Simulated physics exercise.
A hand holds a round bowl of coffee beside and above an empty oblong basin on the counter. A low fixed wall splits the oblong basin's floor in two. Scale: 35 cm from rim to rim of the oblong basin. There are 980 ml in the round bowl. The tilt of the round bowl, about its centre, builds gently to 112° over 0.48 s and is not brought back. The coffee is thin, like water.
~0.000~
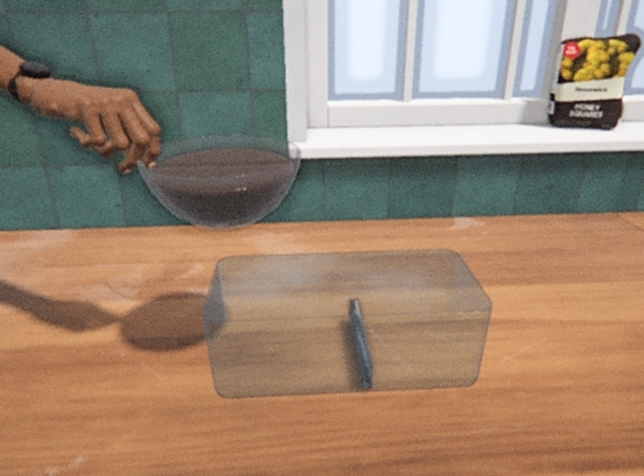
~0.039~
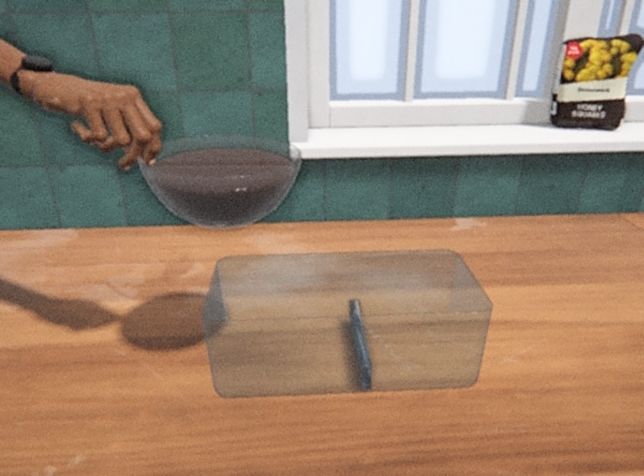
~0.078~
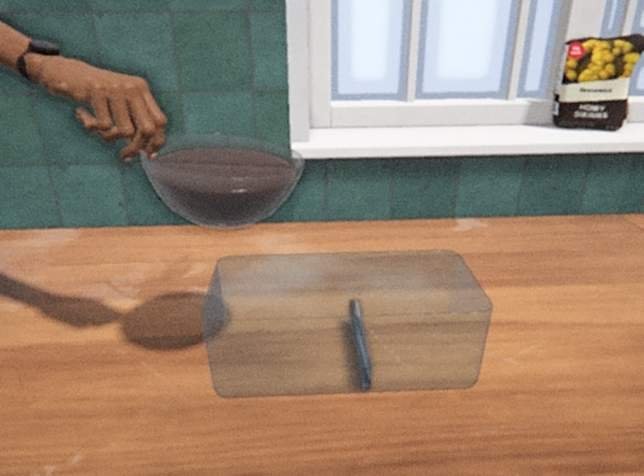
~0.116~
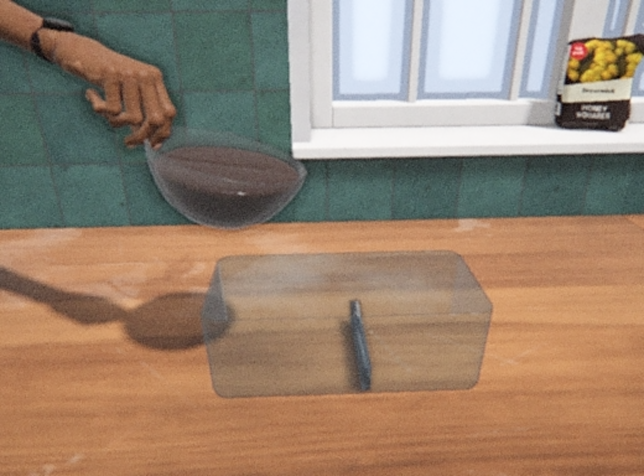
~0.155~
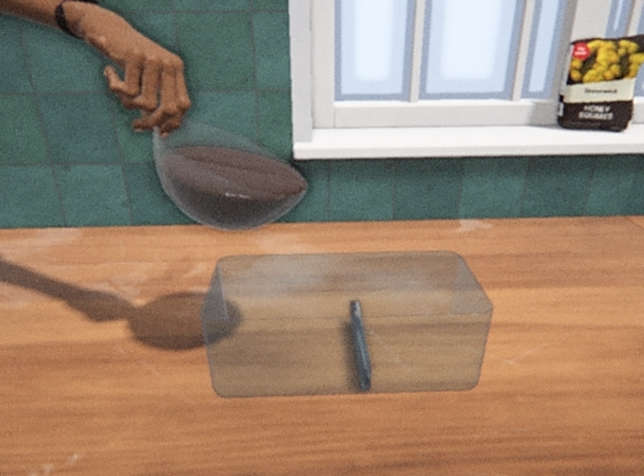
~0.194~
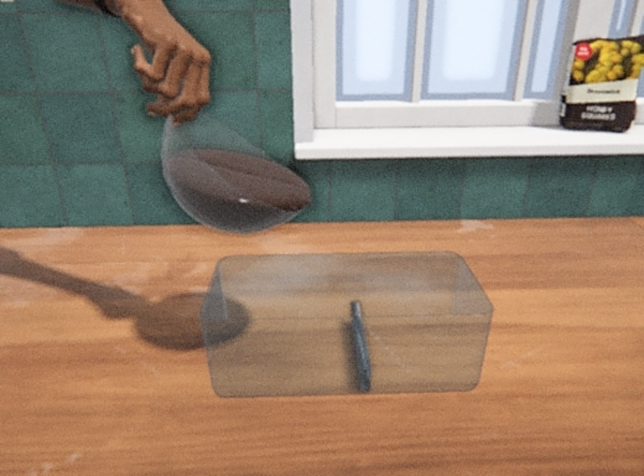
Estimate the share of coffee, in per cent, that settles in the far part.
The far part has some 33 per cent.
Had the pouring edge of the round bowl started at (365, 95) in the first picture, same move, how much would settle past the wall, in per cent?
Then about 60 per cent.
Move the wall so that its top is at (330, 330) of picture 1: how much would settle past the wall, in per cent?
Then about 50 per cent.
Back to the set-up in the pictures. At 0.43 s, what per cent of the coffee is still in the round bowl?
Near 2 in a hundred.
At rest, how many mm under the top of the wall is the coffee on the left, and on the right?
Some 20 mm on the left and 24 mm on the right.
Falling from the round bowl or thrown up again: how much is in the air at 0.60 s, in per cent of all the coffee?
Some 20 per cent.
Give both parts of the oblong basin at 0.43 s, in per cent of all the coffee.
Left about 76, right about 2.
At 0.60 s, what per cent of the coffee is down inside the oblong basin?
Some 80 per cent.
By 0.43 s the tilt is 109° and 2 per cent is still to pour, 77 is left of the wall and 2 right of it.
By 0.60 s the tilt is 112° and 0 per cent is still to pour, 59 is left of the wall and 21 right of it.
By 0.78 s the tilt is 112° and 0 per cent is still to pour, 54 is left of the wall and 32 right of it.
By 0.98 s the tilt is 112° and 0 per cent is still to pour, 57 is left of the wall and 33 right of it.
At rest 57 per cent lies left of the wall, 33 right of it and 11 outside.
